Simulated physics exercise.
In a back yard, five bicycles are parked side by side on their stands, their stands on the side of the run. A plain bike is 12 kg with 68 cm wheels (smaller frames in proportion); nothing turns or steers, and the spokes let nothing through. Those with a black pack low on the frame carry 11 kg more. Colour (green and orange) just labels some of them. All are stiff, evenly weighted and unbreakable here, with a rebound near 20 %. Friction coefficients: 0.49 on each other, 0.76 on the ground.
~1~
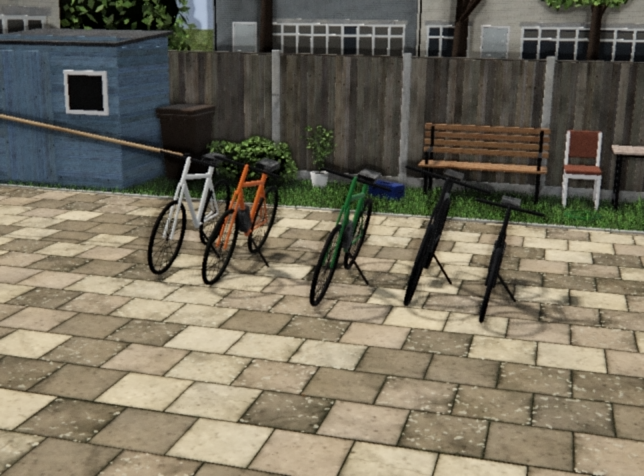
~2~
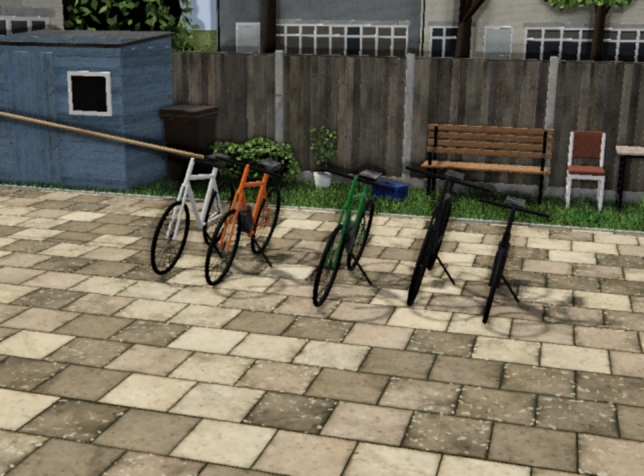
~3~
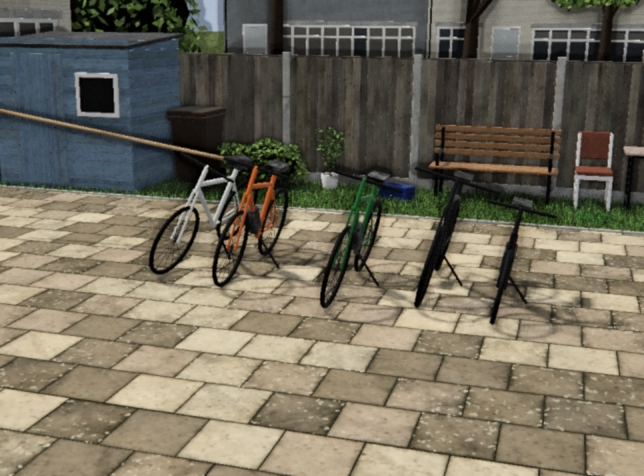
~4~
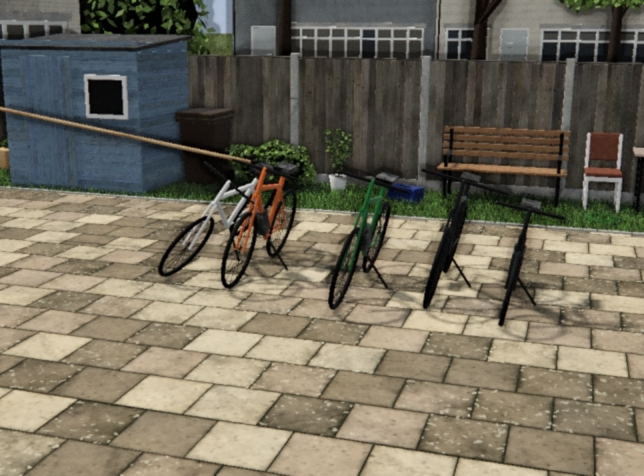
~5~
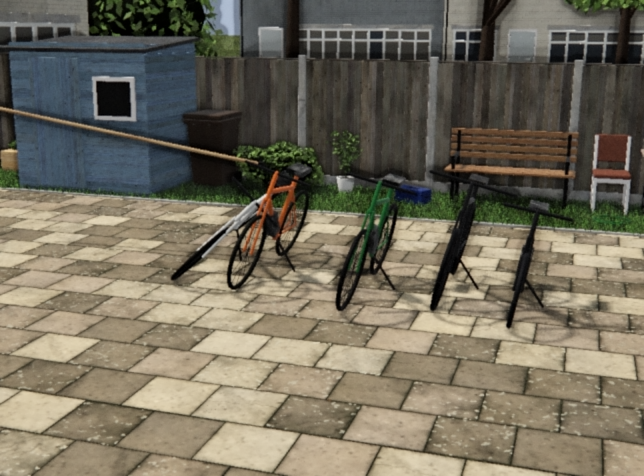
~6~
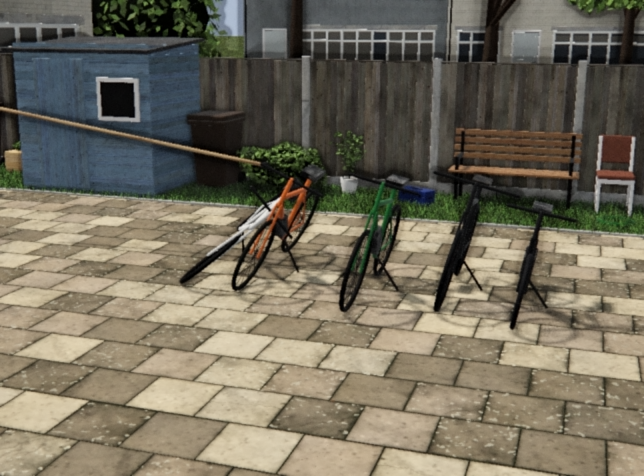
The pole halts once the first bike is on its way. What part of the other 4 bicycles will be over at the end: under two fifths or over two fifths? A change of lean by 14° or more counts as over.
Ending over: Upwards of two fifths.
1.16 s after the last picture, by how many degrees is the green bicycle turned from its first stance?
Roughly 40°.
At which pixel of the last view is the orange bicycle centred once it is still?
At about (322, 253).
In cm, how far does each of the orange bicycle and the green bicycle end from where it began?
Orange 60, green 60.
Then, 0.46 s after the last picture, 1 of the 4 other bicycles over; orange bicycle leaning 49°.
Then, 1.16 s after the last picture, 2 of the 4 other bicycles over; orange bicycle leaning 67°; green bicycle leaning 37°.
At rest, 3 of the 4 other bicycles over; orange bicycle leaning 67°; green bicycle leaning 52°. That is 75 per cent. One left standing. As the last picture would show them, middles, orange bicycle near (322, 253), green bicycle near (442, 258).
